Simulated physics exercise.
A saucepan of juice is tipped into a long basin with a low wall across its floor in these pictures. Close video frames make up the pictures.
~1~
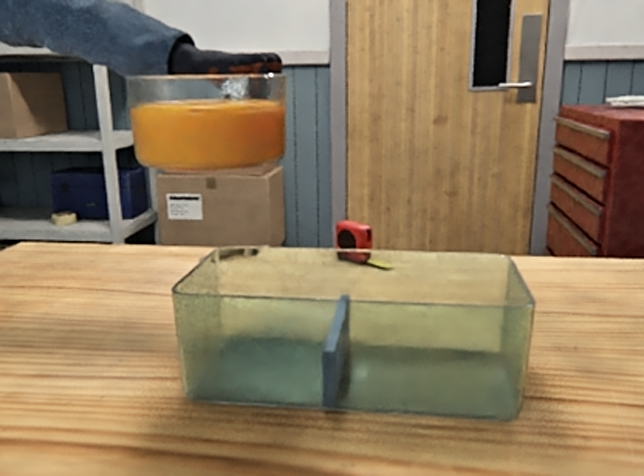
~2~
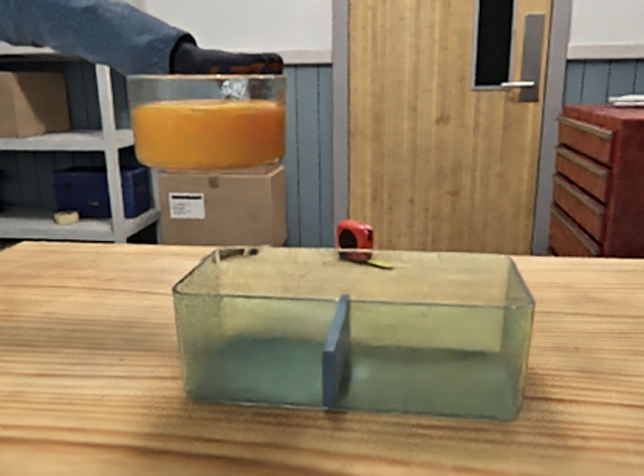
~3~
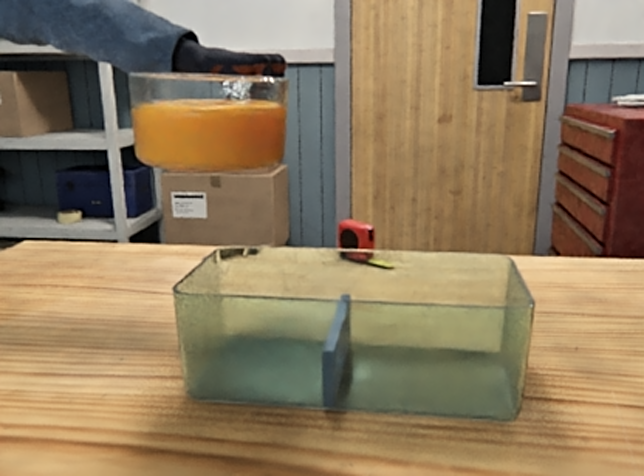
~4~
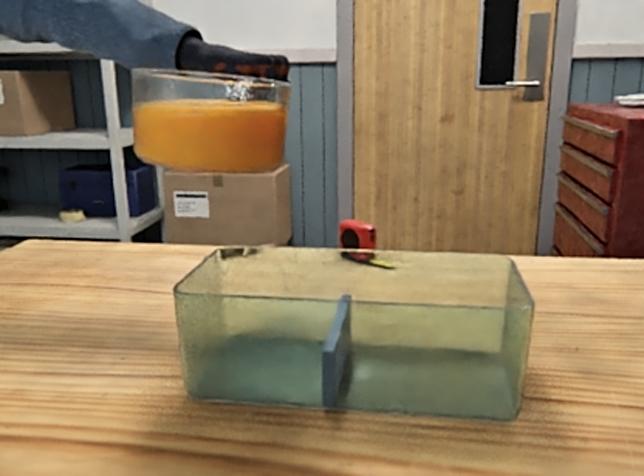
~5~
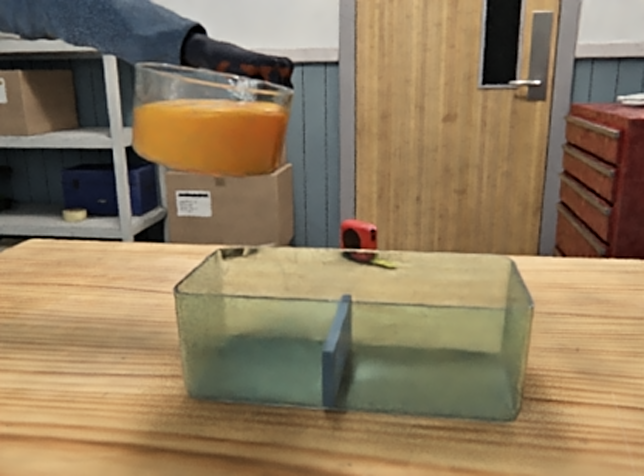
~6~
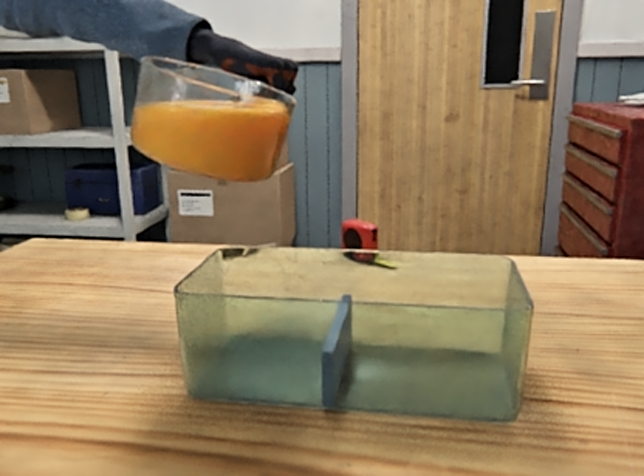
In this clip, a gloved hand holds a clear container of orange juice above and behind a long, divided transparent basin on a wooden table, keeping it nearly level at first, then gradually tilting it down toward the right.
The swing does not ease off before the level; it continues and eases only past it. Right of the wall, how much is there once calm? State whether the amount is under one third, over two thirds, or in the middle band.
Middling share.
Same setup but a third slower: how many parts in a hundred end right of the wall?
Around 60 per cent ends up there.
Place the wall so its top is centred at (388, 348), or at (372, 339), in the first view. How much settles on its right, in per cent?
Estimated: 15 % first, 20 % second.
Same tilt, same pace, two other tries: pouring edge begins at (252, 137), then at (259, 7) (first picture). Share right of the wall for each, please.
Roughly 5 in a hundred the first time and 45 in a hundred the second.
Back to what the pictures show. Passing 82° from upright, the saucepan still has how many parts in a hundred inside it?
Some 50 per cent has not yet come out.
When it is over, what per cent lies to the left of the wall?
That share comes out near 45 percent.
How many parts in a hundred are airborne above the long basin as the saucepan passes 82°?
Around 40 %.
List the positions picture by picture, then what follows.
The first picture shows tilt 0°; pouring edge (283, 77); surface from (142, 105) to (282, 104); the long basin's rim runs from (196, 269) to (521, 280); the wall's top is at (338, 321).
The second picture shows tilt 1°; pouring edge (284, 79); surface from (143, 105) to (283, 104).
The third picture shows tilt 3°; pouring edge (285, 82); surface from (144, 104) to (284, 105).
The fourth picture shows tilt 6°; pouring edge (288, 87); surface from (146, 104) to (285, 107).
The fifth picture shows tilt 11°; pouring edge (290, 95); surface from (147, 104) to (286, 107).
The sixth picture shows tilt 17°; pouring edge (293, 104); surface from (147, 105) to (289, 109).
A moment on, the saucepan is tipped on its side and 50 per cent is still to pour, 1 is left of the wall and 8 right of it.
Next, the saucepan is tipped right over and 7 per cent is still to pour, 32 is left of the wall and 51 right of it.
Then the saucepan is tipped right over and 0 per cent is still to pour, 47 is left of the wall and 51 right of it.
Later the saucepan is tipped right over and 0 per cent is still to pour, 47 is left of the wall and 52 right of it.
At rest 47 per cent lies left of the wall, 52 right of it and 1 outside.
